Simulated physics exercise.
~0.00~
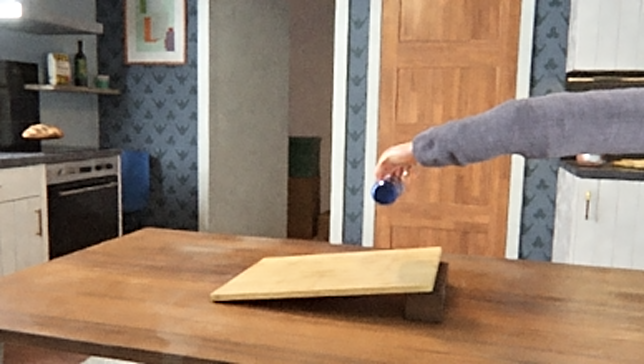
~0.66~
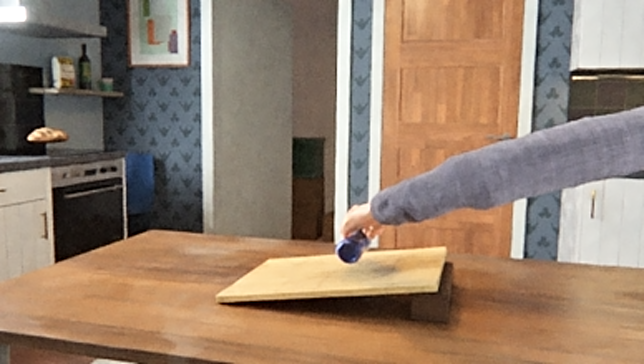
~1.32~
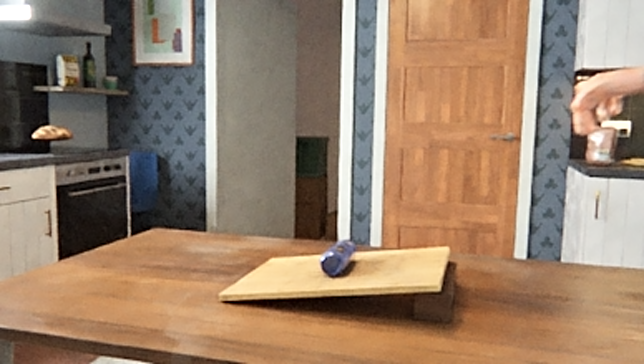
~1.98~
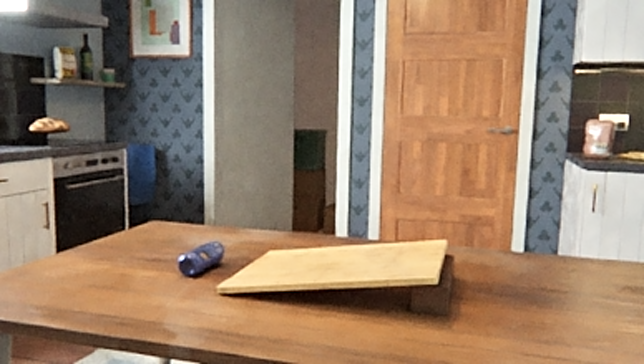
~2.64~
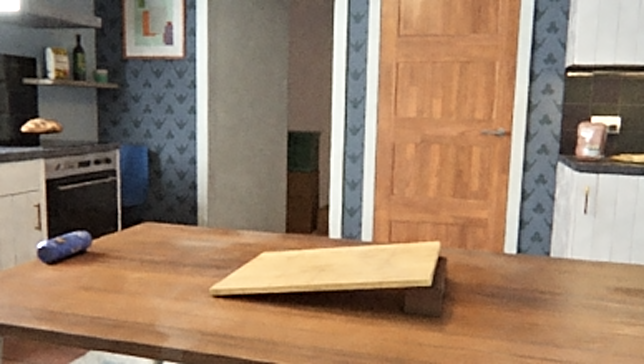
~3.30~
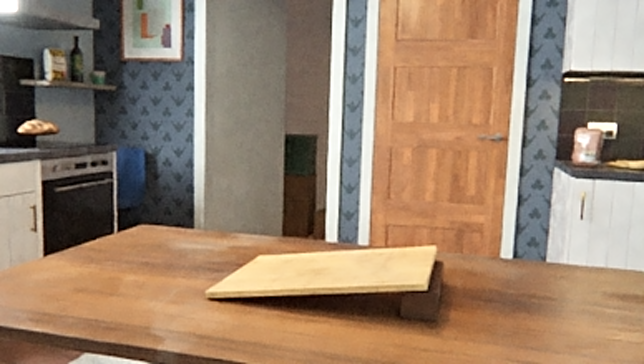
A hand sets a blue can on a sloping board, and it rolls left out of view.
